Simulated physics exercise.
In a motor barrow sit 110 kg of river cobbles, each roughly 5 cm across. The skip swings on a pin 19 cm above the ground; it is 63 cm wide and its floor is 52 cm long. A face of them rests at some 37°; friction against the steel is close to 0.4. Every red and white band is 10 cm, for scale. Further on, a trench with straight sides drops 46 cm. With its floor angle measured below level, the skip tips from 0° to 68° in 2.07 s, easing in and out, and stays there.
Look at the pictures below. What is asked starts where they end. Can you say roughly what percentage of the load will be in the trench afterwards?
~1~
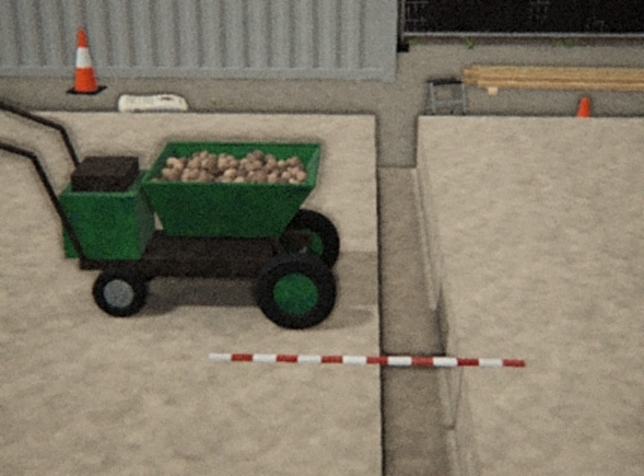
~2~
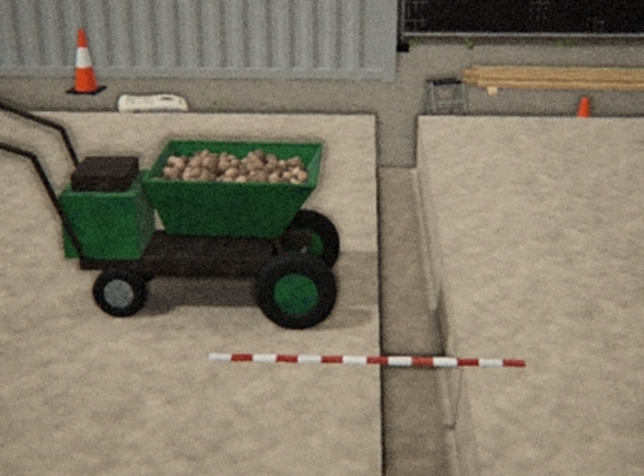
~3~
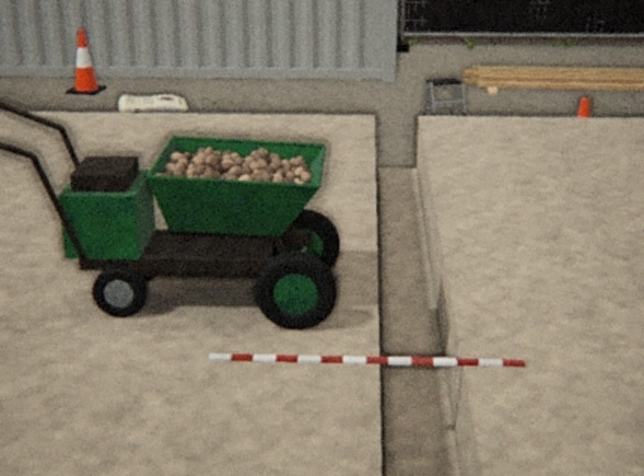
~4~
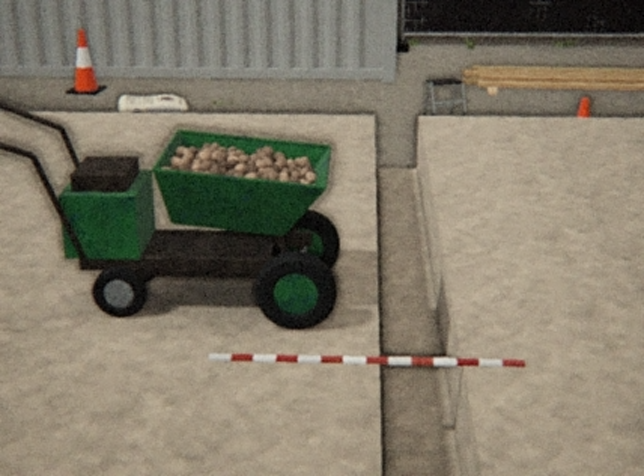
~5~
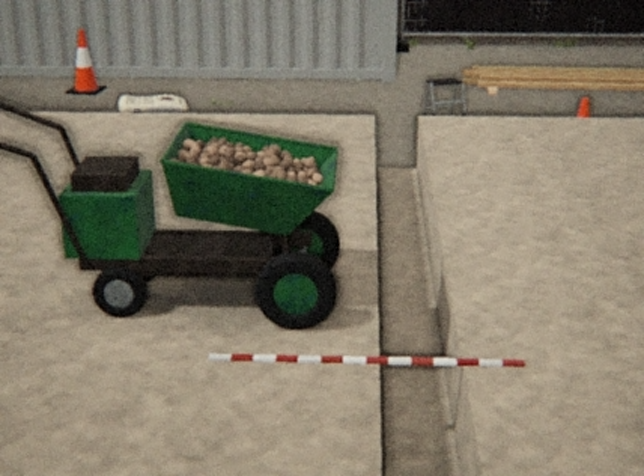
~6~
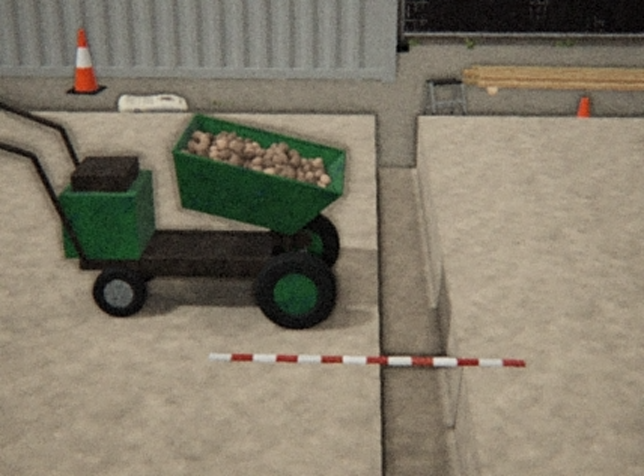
Roughly 71 per cent, I would say.
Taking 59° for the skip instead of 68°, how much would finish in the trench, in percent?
Roughly 40%.
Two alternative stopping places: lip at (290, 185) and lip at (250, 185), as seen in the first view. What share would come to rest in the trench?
Roughly 90 in a hundred, then 75 in a hundred.
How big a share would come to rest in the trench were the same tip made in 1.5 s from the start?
About 65%.
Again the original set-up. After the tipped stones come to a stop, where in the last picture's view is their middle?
Look at roughly (429, 367).
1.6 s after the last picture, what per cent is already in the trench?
About 25%.
Then, 0.9 s after the last picture the floor is at 57°, 99 % in the skip, 1 % in the trench; the foremost stones are at (415, 246).
Then, 1.6 s after the last picture the floor is at 68°, 61 % in the skip, 27 % in the trench, 13 % past the trench; the foremost stones are at (524, 297).
Then, 1.9 s after the last picture the floor is at 68°, 38 % in the skip, 39 % in the trench, 23 % past the trench; the foremost stones are at (579, 294).
Then, 3.9 s after the last picture the floor is at 68°, 6 % in the skip, 71 % in the trench, 23 % past the trench; the foremost stones are at (601, 293).
